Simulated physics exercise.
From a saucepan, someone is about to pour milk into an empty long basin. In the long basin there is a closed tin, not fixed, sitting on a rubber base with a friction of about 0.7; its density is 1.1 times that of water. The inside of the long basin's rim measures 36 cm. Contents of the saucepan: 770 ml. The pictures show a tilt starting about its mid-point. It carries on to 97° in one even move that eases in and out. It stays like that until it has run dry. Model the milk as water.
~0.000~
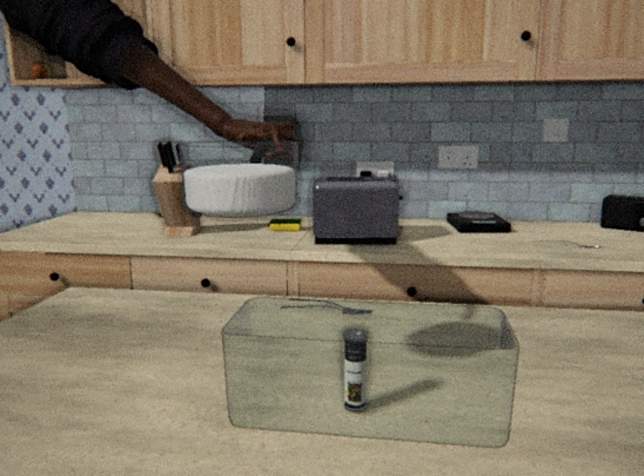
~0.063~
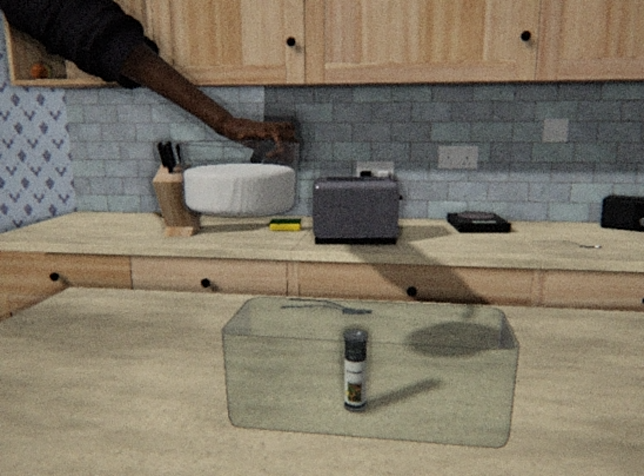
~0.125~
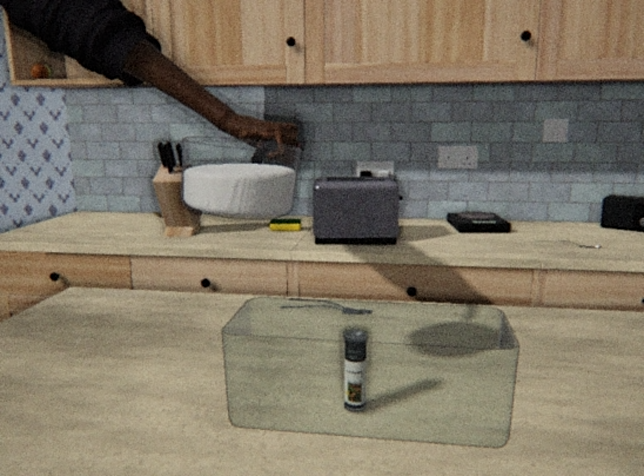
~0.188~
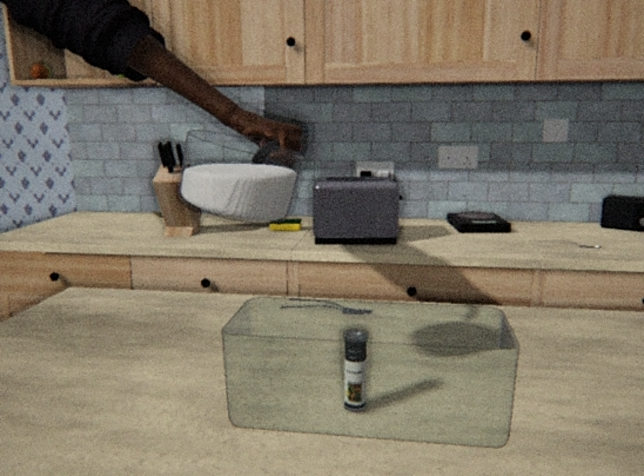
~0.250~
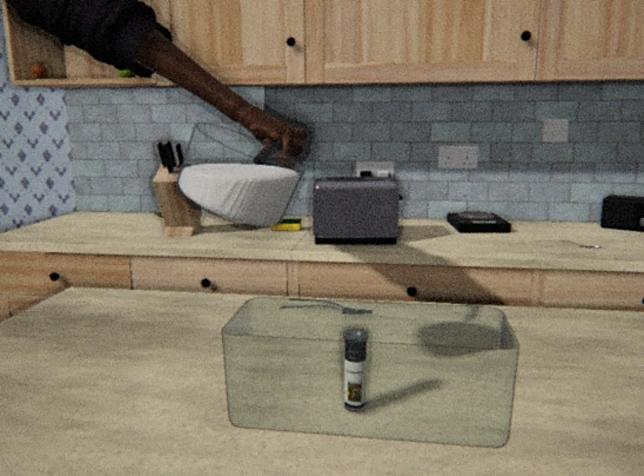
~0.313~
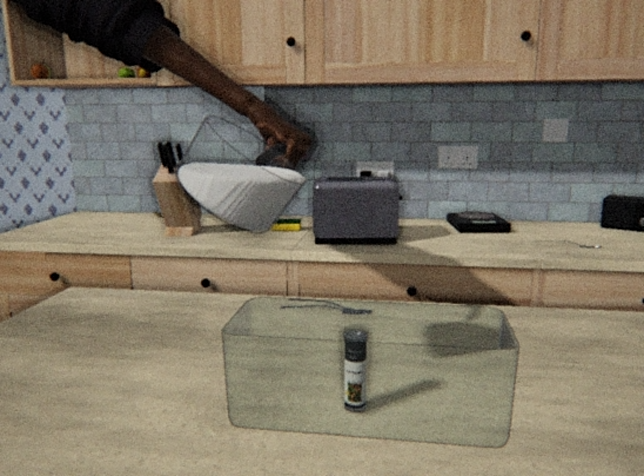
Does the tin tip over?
Yes, it tips over.
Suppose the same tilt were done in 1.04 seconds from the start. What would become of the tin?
Then it tips over.
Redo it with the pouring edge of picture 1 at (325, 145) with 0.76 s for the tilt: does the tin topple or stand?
Result: Tin upright.
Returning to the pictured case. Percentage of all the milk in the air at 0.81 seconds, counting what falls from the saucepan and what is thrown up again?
Some 14 % is up in the air.
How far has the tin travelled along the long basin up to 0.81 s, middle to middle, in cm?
0 cm, roughly.
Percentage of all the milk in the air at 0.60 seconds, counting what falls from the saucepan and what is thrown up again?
About 46 per cent.
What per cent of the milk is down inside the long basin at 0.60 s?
Some 12 per cent.
Then, 0.60 s in, the tilt is 86° and 43 per cent is still to pour; the tin stands where it began.
Then, 0.81 s in, the tilt is 97° and 14 per cent is still to pour; the tin stands where it began.
Then, 1.02 s in, the tilt is 97° and 3 per cent is still to pour; the tin leans 30°.
Then, 1.26 s in, the tilt is 97° and 1 per cent is still to pour; the tin lies on its side.
Finally, the tin lies on its side.
